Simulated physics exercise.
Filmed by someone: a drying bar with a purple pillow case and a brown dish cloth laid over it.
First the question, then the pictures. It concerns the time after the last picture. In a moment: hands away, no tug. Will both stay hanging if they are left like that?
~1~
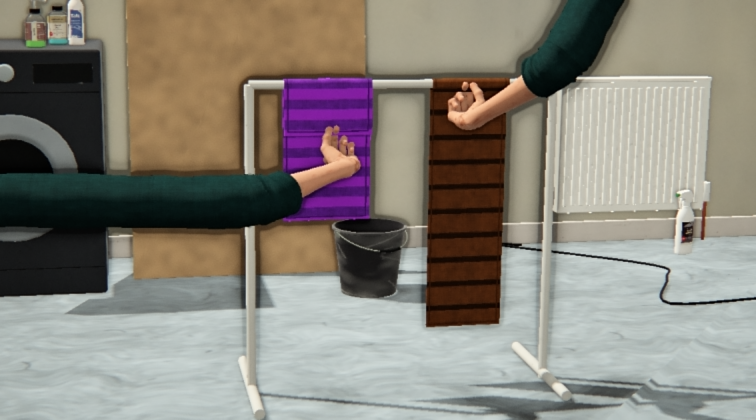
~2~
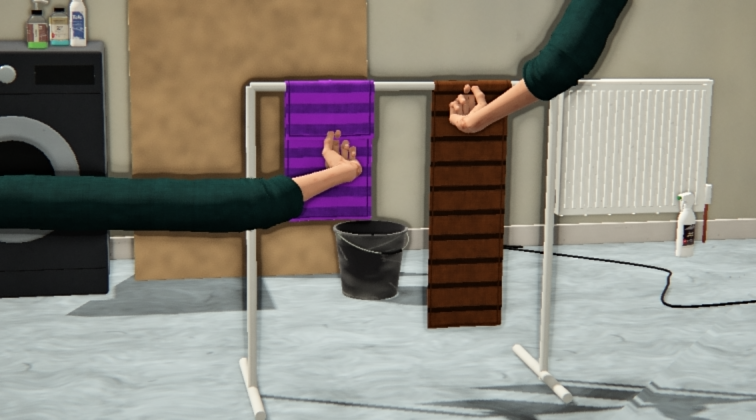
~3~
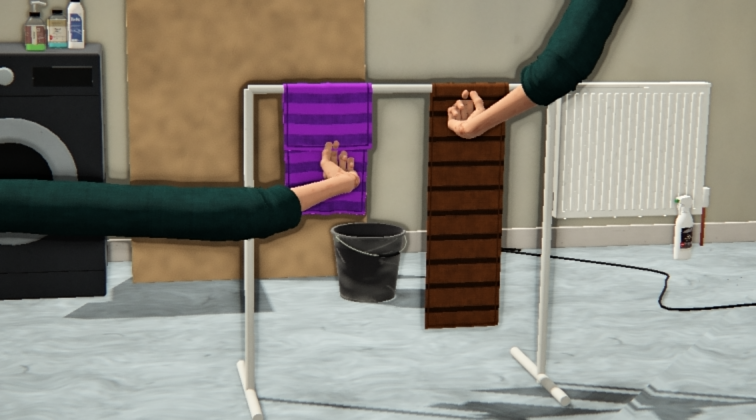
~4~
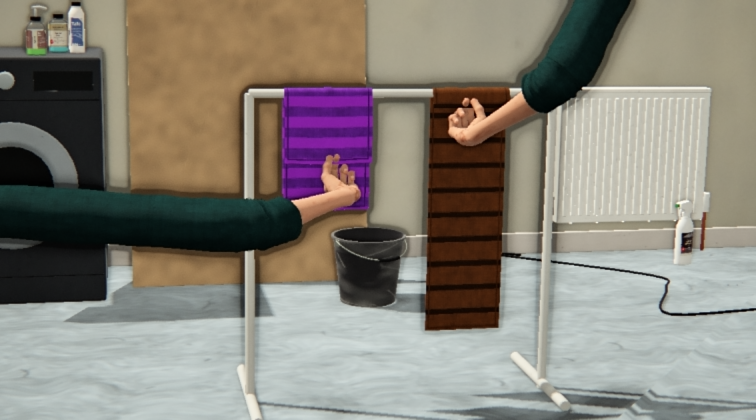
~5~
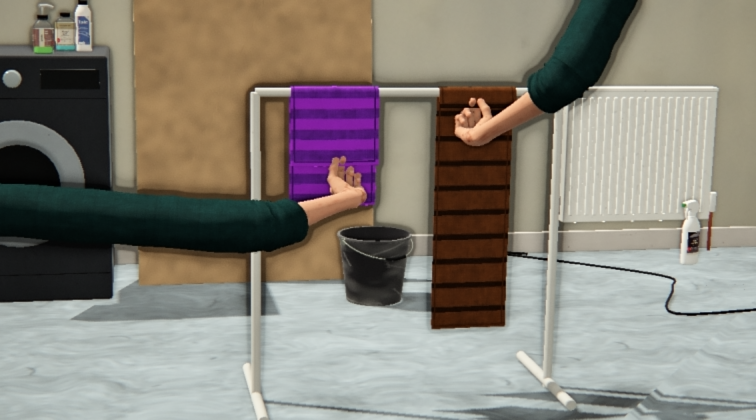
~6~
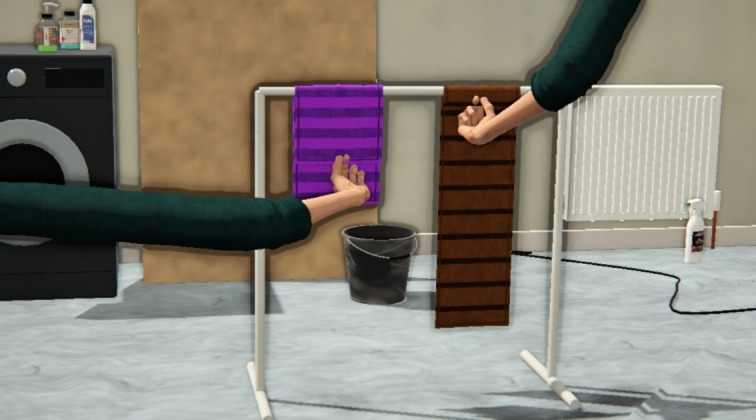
My prediction: The purple pillow case does not fall, the brown dish cloth does not stay.
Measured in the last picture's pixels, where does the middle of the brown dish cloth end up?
The middle sits at (470, 386).
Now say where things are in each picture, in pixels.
In the first frame, pillow case front hem (358, 130), back hem (355, 214); dish cloth front hem (452, 87), back hem (444, 322).
In the second frame, pillow case front hem (359, 134); dish cloth front hem (454, 90).
In the third frame, pillow case front hem (357, 145); dish cloth front hem (452, 95).
In the fourth frame, pillow case front hem (357, 158); dish cloth front hem (453, 103).
In the fifth frame, pillow case front hem (364, 160); dish cloth front hem (459, 103).
In the sixth frame, pillow case front hem (367, 158), back hem (365, 199), front over half the back; dish cloth front hem (463, 101), back hem (453, 323), front far shorter than the back.
Then, 0.42 s past the final frame, pillow case unmoved; dish cloth clear of the rail and dropping near (471, 345).
Then, 0.76 s past the final frame, pillow case unmoved; dish cloth in a heap on the floor near (470, 386).
When it is over, pillow case unmoved; dish cloth in a heap on the floor near (470, 386). The purple pillow case stays on and the brown dish cloth slips to the floor.
